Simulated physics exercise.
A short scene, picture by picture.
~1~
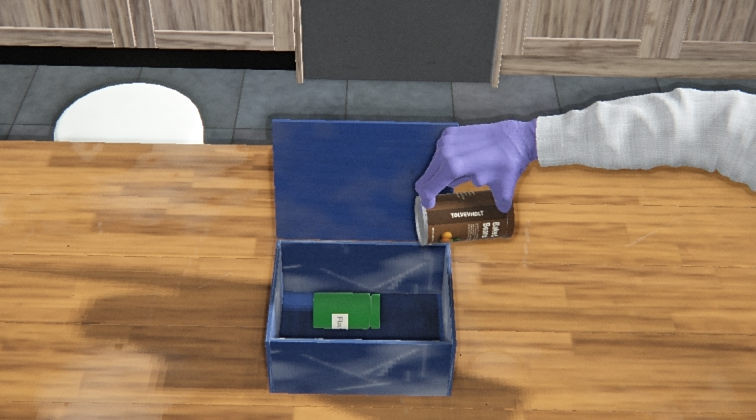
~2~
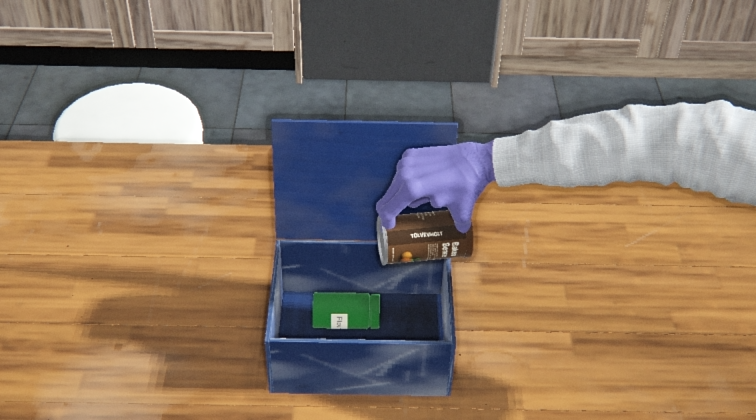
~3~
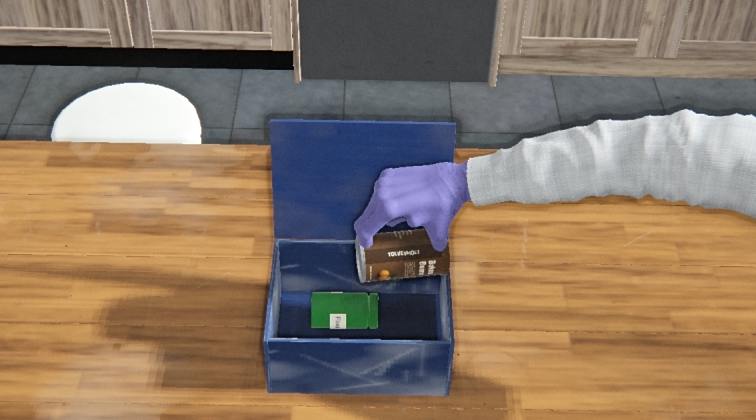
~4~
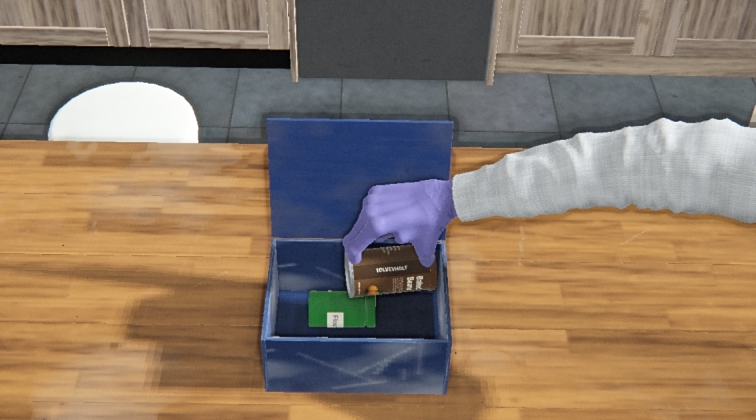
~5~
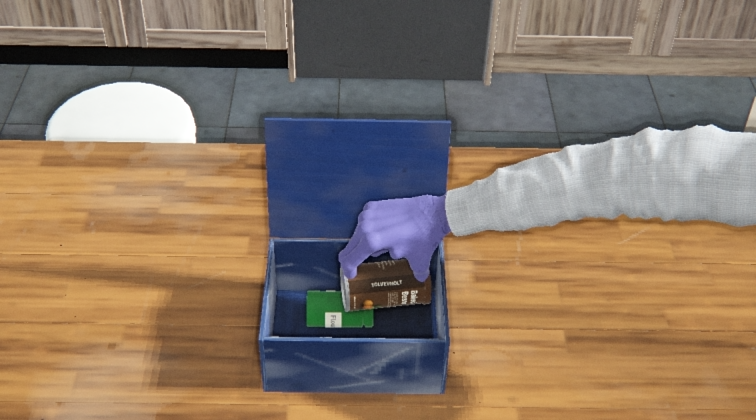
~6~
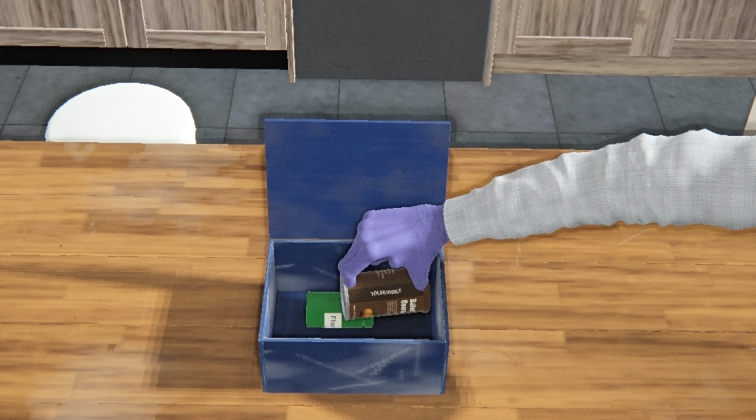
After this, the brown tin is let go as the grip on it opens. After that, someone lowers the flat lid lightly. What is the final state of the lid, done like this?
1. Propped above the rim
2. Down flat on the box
Down flat on the box (2).
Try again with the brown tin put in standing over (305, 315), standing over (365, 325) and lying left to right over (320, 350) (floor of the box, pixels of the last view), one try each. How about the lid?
Well, first time it won't go down, second time it won't go down, and third time it goes down fine.
Then, 0.50 s after the last picture, brown tin rolled about its own width near (385, 340).
Then, 1.50 s after the last picture, lid 66° above the rim; brown tin rolled about its own width near (384, 340).
Then, 1.80 s after the last picture, lid 34° above the rim; brown tin rolled about its own width near (385, 340).
Then, 2.00 s after the last picture, lid 7° above the rim; brown tin rolled about its own width near (385, 340).
At rest, lid shut; moved from the start, brown tin; green shaker in place. Seen from the same camera at the end, brown tin near (385, 340).
